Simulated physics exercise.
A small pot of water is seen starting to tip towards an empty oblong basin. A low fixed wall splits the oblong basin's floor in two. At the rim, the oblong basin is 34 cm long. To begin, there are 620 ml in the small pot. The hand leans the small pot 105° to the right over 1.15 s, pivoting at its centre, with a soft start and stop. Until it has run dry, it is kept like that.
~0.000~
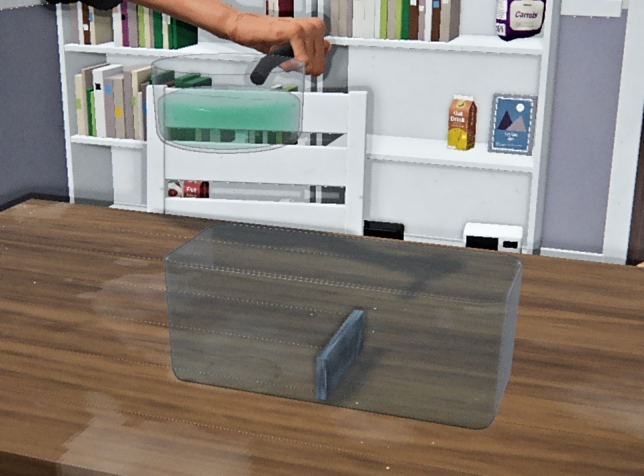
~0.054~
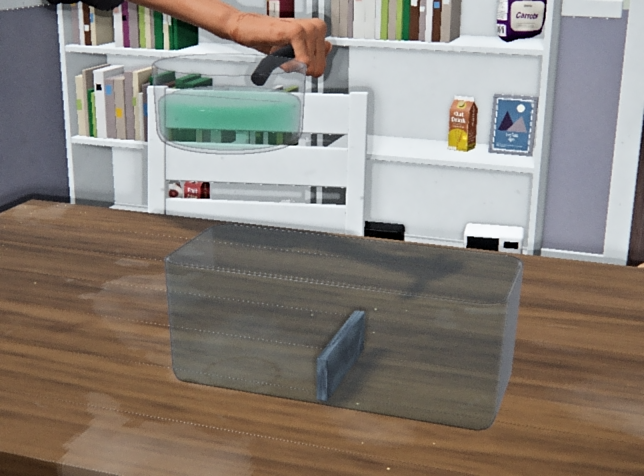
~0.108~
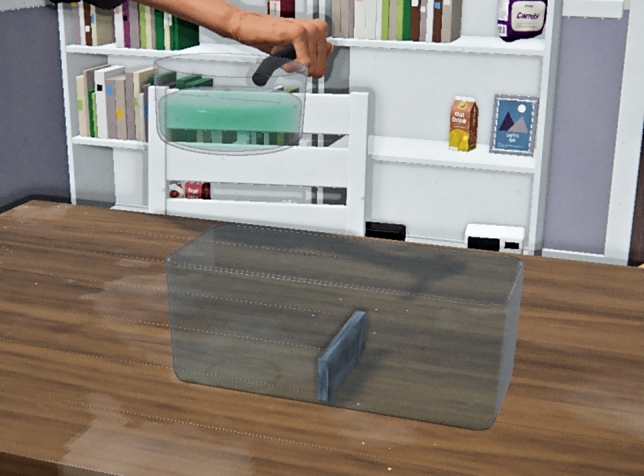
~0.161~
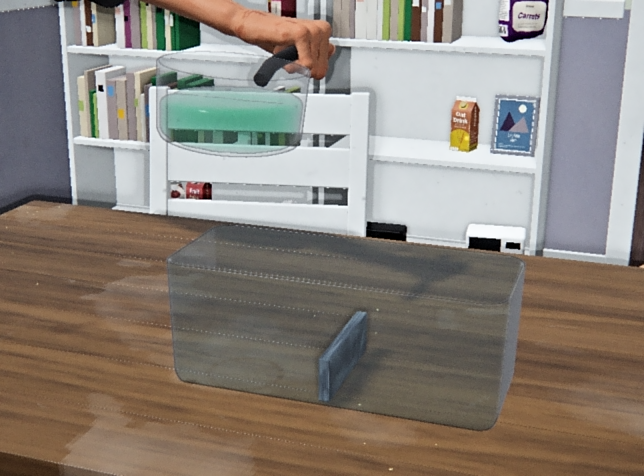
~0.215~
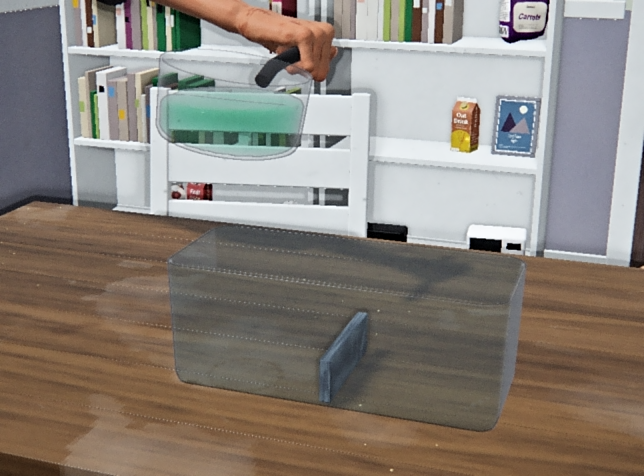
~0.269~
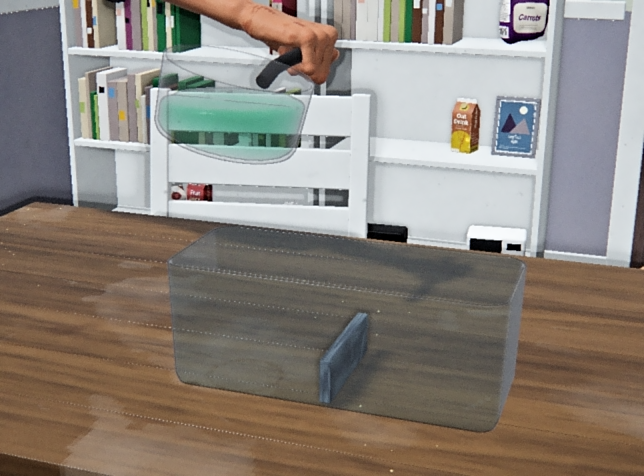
At a wooden table in front of a white bookshelf, a hand held a clear pot of green liquid above an empty see-through basin and slowly leaned it slightly to the right.
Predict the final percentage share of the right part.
Right part: About 57 %.
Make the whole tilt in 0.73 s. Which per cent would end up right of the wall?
That would give about 50 percent.
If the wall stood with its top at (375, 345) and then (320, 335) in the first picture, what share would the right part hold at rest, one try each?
In order, 15 and 80 per cent.
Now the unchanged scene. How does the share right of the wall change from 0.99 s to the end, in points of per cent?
A gain, roughly 2 percent.
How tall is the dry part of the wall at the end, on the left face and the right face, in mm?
It's around 34 mm on the left side and around 30 mm on the right side.
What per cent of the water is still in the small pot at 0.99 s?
Close to 14 percent of the whole amount.
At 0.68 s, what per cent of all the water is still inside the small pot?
I reckon about 64 in a hundred is still held.
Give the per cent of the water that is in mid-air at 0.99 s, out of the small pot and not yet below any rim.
Close to 14 %.
Then, 0.68 s in, the tilt is 68° and 63 per cent is still to pour, 2 is left of the wall and 4 right of it.
Then, 0.99 s in, the tilt is 100° and 13 per cent is still to pour, 19 is left of the wall and 55 right of it.
Then, 1.30 s in, the tilt is 105° and 1 per cent is still to pour, 41 is left of the wall and 56 right of it.
Then, 1.65 s in, the tilt is 105° and 0 per cent is still to pour, 43 is left of the wall and 57 right of it.
Finally, 43 per cent lies left of the wall, 57 right of it and 1 outside.
